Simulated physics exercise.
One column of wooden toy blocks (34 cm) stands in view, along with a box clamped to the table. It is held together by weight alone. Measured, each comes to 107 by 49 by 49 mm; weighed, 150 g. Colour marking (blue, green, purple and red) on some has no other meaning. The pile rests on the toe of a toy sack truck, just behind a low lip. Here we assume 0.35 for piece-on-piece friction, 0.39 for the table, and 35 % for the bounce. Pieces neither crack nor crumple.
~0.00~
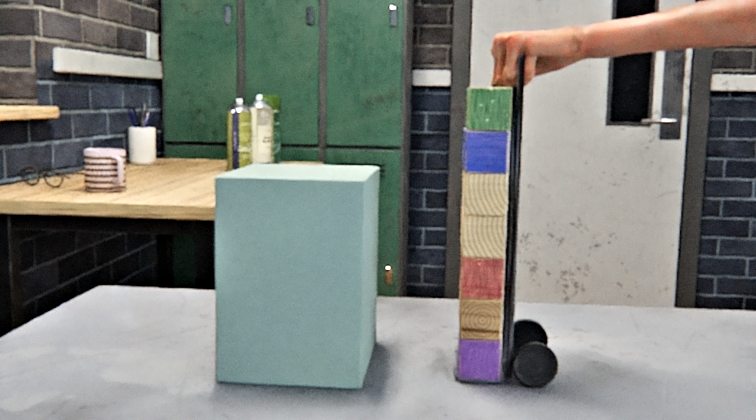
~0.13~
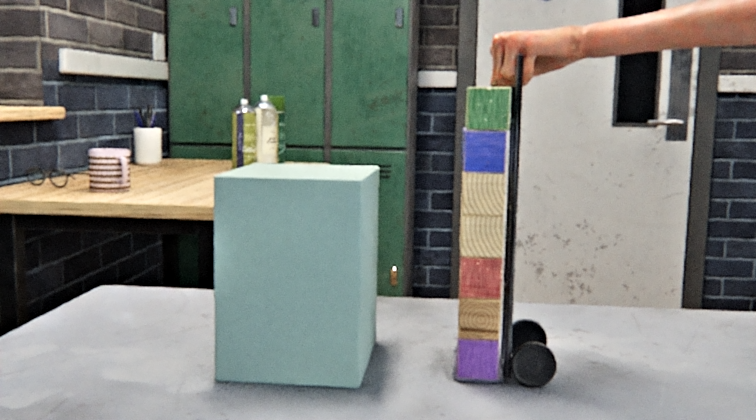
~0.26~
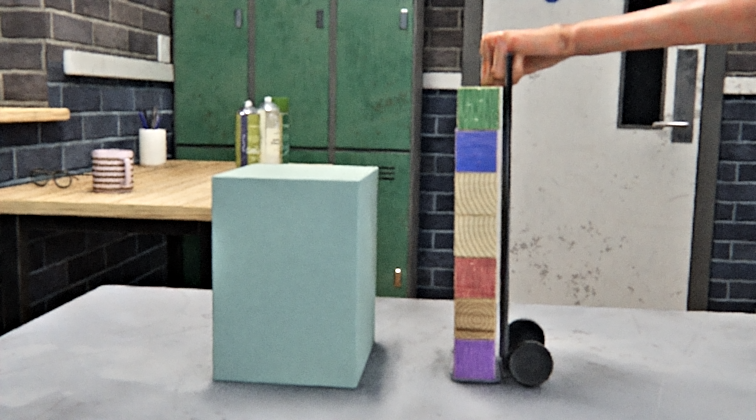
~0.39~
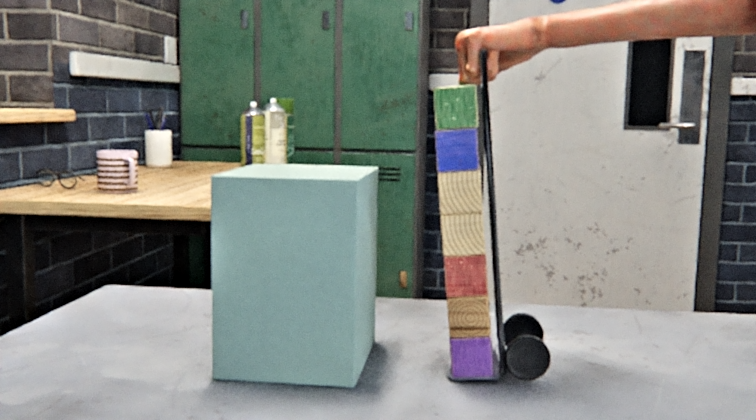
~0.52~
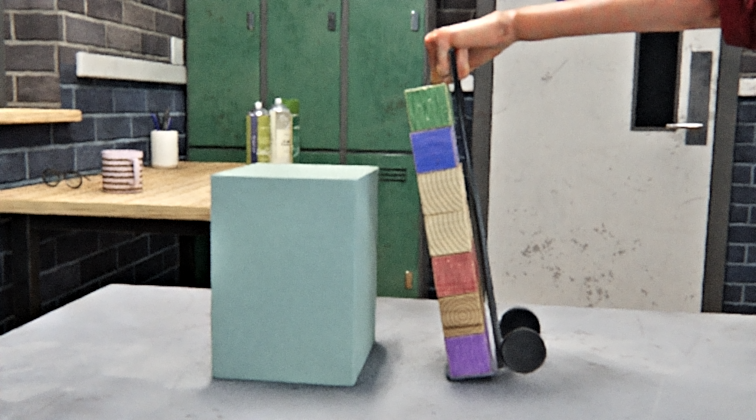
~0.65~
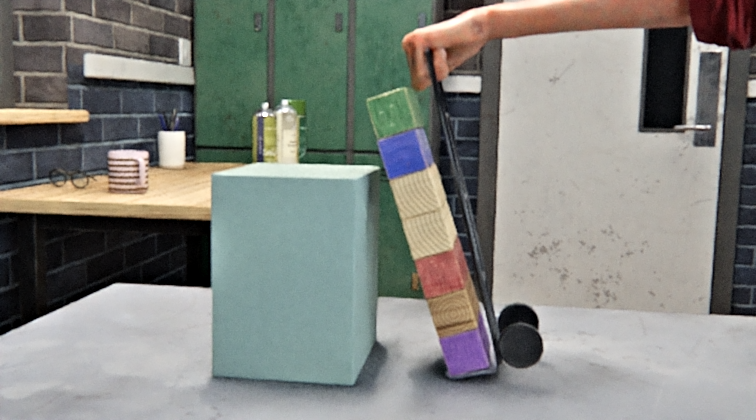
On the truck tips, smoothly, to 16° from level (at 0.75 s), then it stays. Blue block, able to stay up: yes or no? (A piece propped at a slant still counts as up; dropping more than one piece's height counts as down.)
Yes.
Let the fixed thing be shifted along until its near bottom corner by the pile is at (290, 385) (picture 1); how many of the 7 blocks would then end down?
Count at the end: 6.
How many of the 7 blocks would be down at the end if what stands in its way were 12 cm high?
That makes 3 in total.
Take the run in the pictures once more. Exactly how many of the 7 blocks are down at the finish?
1 in total.
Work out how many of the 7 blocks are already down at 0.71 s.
At that moment the count is 0.
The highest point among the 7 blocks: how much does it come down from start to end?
By about 5 cm, start to end.
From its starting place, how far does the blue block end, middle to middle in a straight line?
Straight-line shift: Approx. 12 cm.
After 0.71 s, none of the 7 blocks down, 7 disturbed; blue block 25° from how it stood; green block 25° from how it stood, 17 mm lower.
After 0.74 s, none of the 7 blocks down, 7 disturbed; blue block 28° from how it stood; green block 30° from how it stood, 24 mm lower.
After 0.86 s, 1 of the 7 blocks down; blue block 27° from how it stood; green block on its side.
In the end (1.8 s), 1 of the 7 blocks down; blue block 27° from how it stood; green block on its side; red block 27° from how it stood. From the last view, middles, blue block near (384, 158), green block near (280, 150).
